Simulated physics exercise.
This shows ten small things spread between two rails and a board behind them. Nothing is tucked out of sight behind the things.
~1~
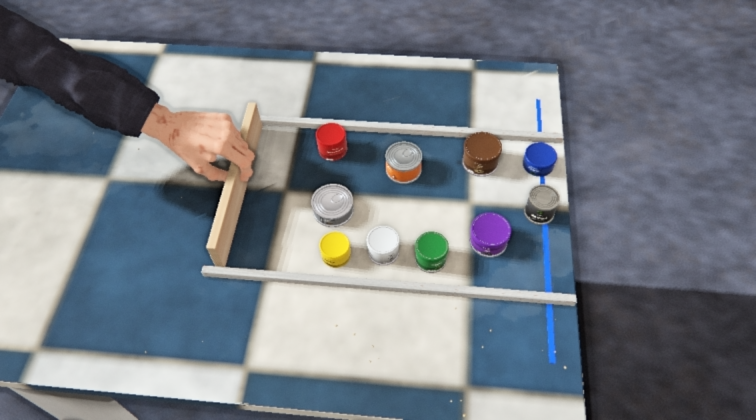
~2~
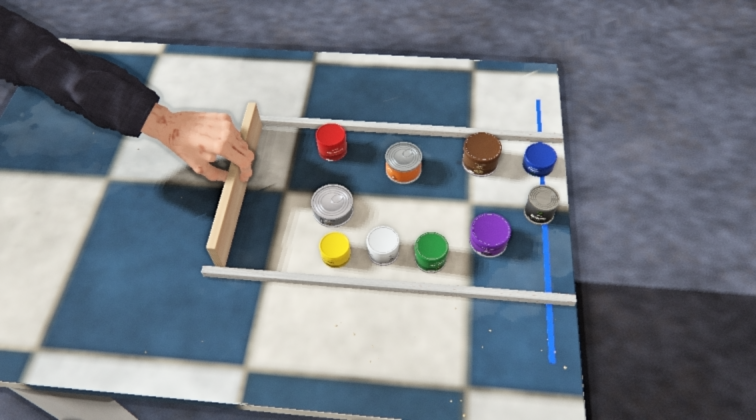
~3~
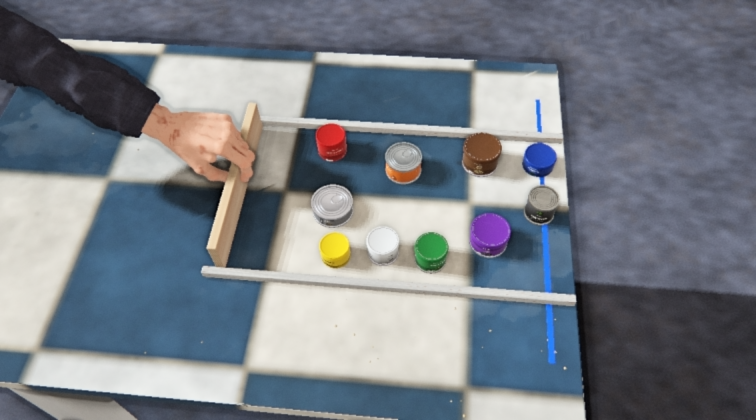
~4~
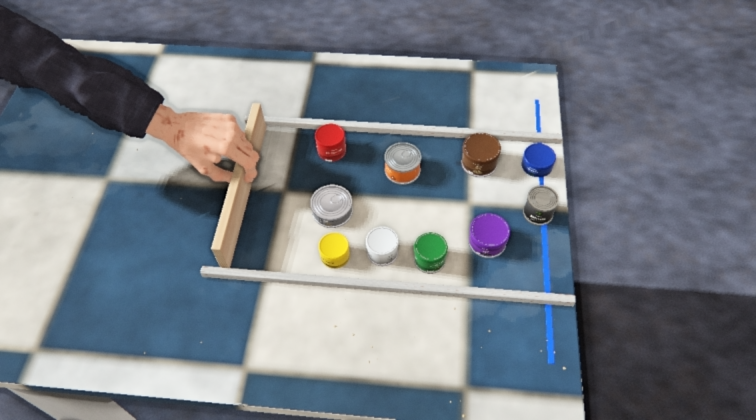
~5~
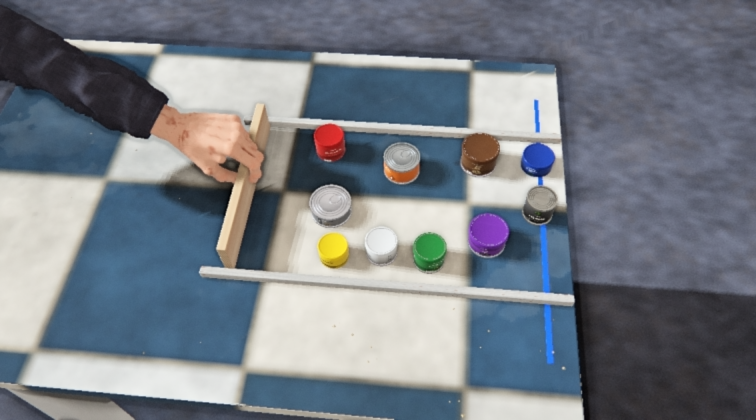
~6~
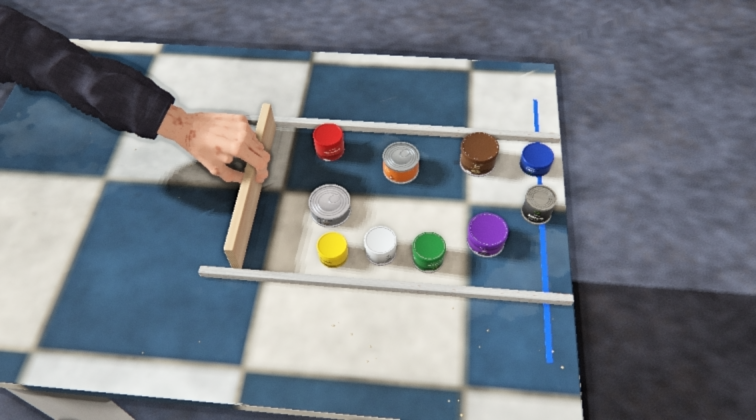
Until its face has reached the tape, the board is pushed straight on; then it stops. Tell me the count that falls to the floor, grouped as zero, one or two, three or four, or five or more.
Five or more slip off.
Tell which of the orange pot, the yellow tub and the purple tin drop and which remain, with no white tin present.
So: The orange pot does not drop, the yellow tub does not drop, the purple tin does not drop.
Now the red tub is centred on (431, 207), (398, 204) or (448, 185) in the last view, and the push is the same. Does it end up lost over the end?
In order, it goes down; goes down; goes down.
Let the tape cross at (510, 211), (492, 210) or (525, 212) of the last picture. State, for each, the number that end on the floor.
Try 1: 1; try 2: 1; try 3: 4.
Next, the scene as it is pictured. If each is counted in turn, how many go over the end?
That totals 5.
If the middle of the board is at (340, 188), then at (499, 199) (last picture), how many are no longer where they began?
Answer - first 3, then 10.
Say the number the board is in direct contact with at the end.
It's 5.
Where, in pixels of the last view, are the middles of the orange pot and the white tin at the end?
The orange pot settles near (560, 180); as for the white tin, near (561, 248).
Early on, none off yet; blue tub at rest near (537, 160); black pot at rest near (539, 205); purple tin at rest near (487, 235).
A while later, none off yet; blue tub travelled about its own width near (569, 164); black pot moving near (545, 204); purple tin travelled about its own width near (545, 235).
Finally, the number that fall off is five or more; lost, green pot, brown pot, purple tin, black pot and blue tub.
